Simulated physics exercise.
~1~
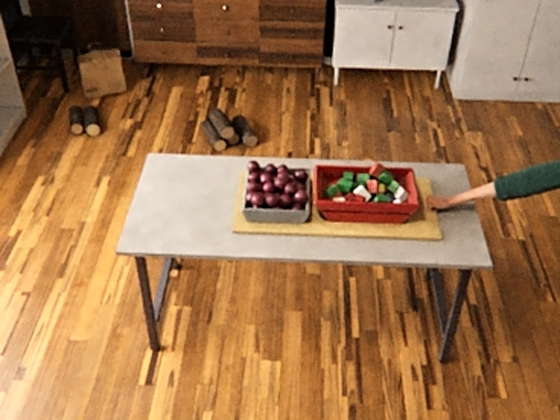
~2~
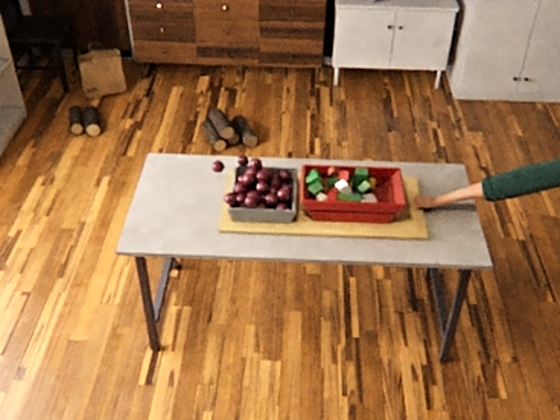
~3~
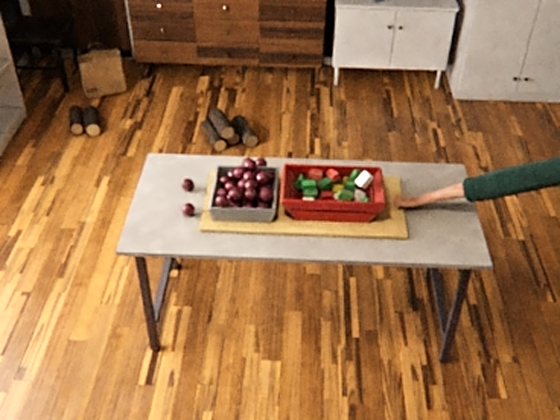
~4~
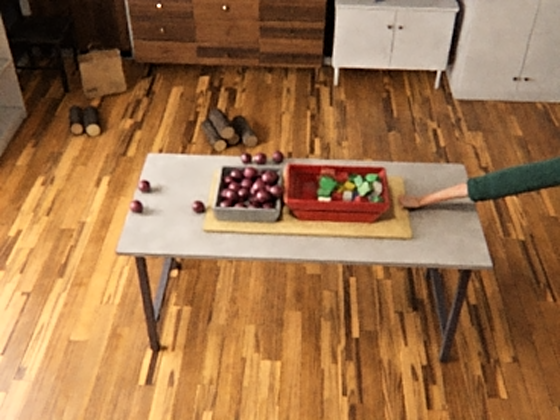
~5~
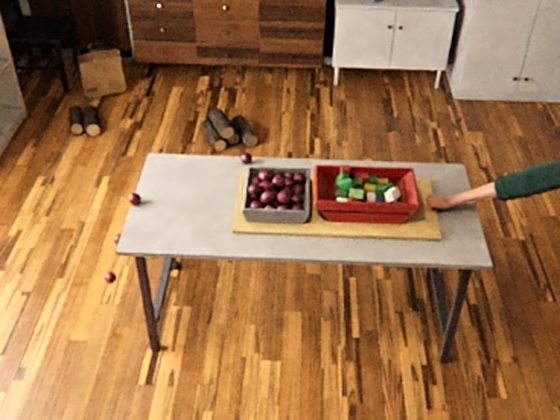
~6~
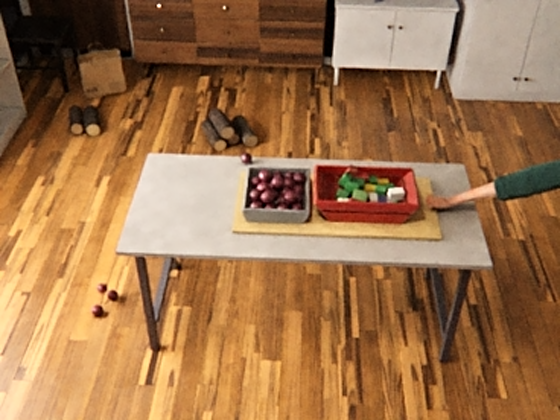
A board carrying a grey container of dark red onions and a red container of colourful blocks is slid left and back right across a table by a hand, spilling several onions, some of which drop to the floor at left, while the blocks stay in.
